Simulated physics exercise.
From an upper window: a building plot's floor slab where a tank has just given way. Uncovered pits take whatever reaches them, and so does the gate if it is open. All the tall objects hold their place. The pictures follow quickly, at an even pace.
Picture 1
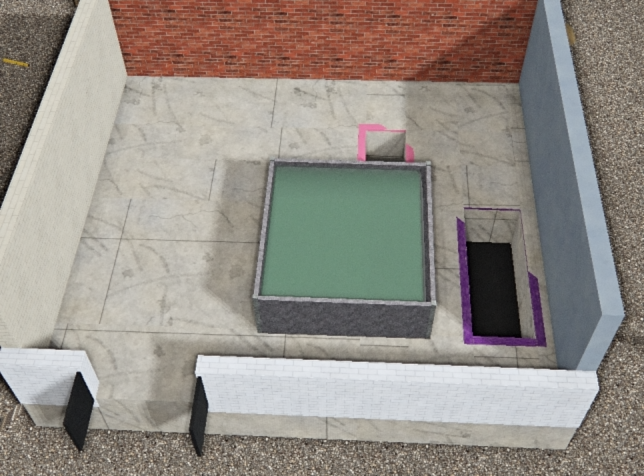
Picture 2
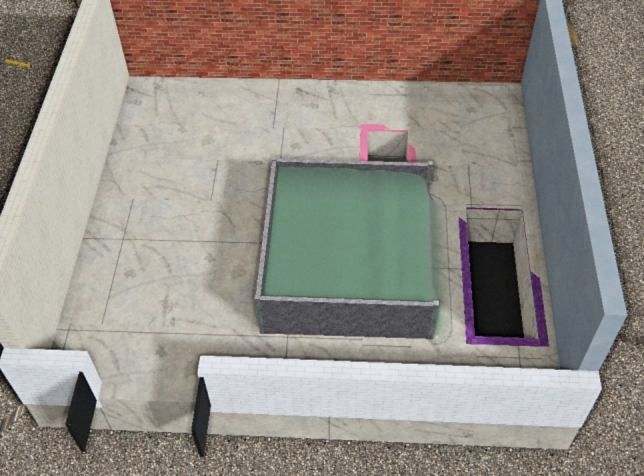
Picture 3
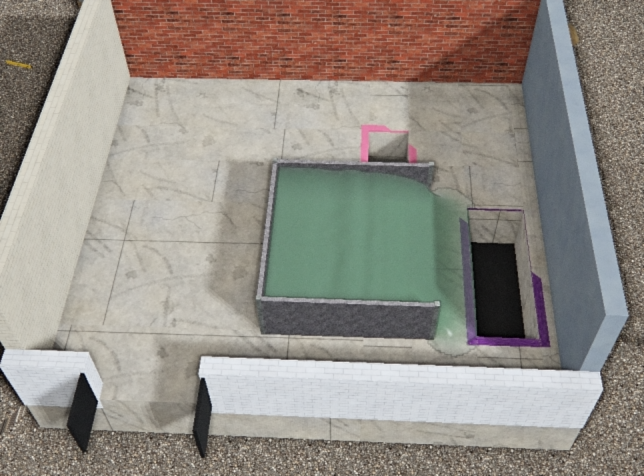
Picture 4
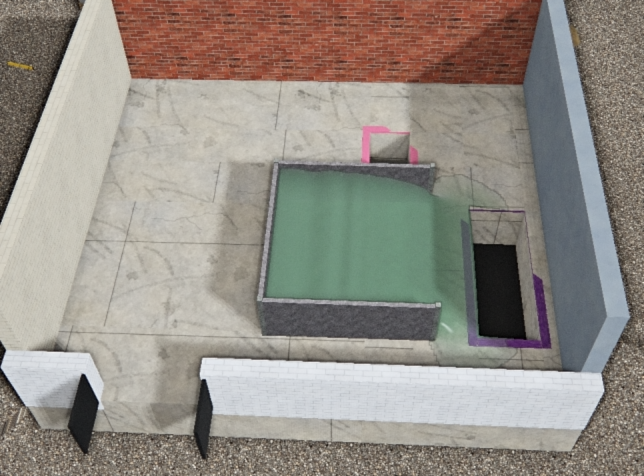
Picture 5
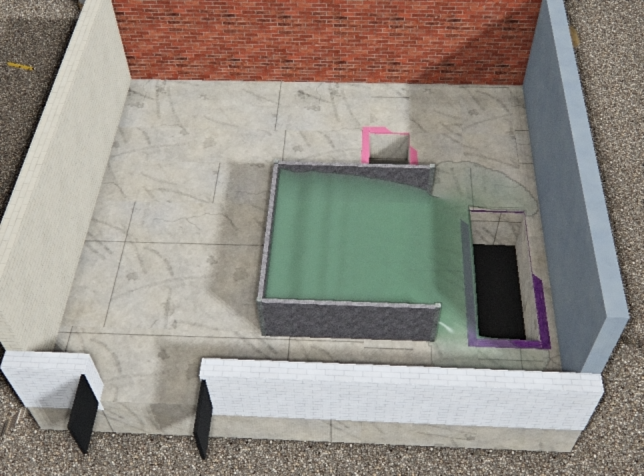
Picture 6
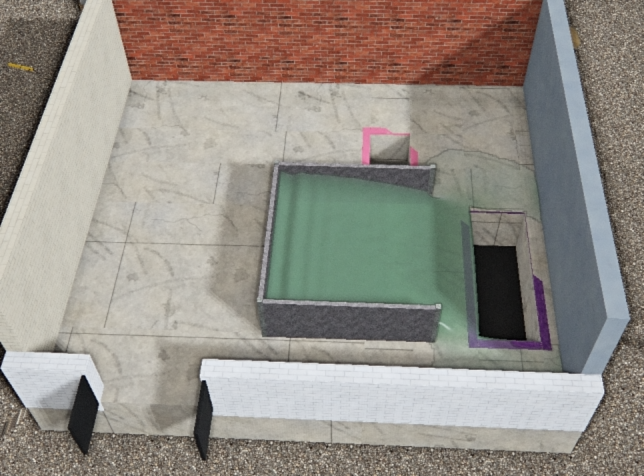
At first, a square grey tank of still green water stands whole on a walled floor slab, left of a purple-edged opening. Then its right side gives way and water pours out rightward across the slab to the opening's edge, before spreading thinly around the opening's far side toward the blue-grey wall.
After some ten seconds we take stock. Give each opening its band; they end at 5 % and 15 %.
In the end: The gate takes under 5 %; the purple pit takes over 15 %; the pink pit takes under 5 %.
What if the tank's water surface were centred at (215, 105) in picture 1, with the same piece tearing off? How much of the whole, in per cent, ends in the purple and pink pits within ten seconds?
Parts in a hundred: Purple 35, pink 35.
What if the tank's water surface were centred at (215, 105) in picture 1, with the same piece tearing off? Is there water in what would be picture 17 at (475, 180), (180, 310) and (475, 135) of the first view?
In that order: Flooded, free of water, awash.
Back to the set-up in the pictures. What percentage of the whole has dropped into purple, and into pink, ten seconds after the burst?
Near 84 and 2 in a hundred.
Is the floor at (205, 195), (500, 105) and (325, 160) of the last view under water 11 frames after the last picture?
One after the other: Clear, awash, free of water.
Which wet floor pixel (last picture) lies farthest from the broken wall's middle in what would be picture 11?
I would point to (522, 114).
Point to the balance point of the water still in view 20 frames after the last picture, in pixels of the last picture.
I would point to (398, 255).
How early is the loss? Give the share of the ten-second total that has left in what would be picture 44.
Close to 90 %.
A moment on, water covers 15 % of the floor; the gate 0 %, the purple pit 31 %, the pink pit 0 %.
Next, water covers 20 % of the floor; the gate 0 %, the purple pit 50 %, the pink pit 0 %.
Then, water covers 25 % of the floor; the gate 0 %, the purple pit 66 %, the pink pit 0 %.
Later, water covers 40 % of the floor; the gate 0 %, the purple pit 77 %, the pink pit 0 %.
In the end, water covers 20 % of the floor; the gate 0 %, the purple pit 83 %, the pink pit 1 %.
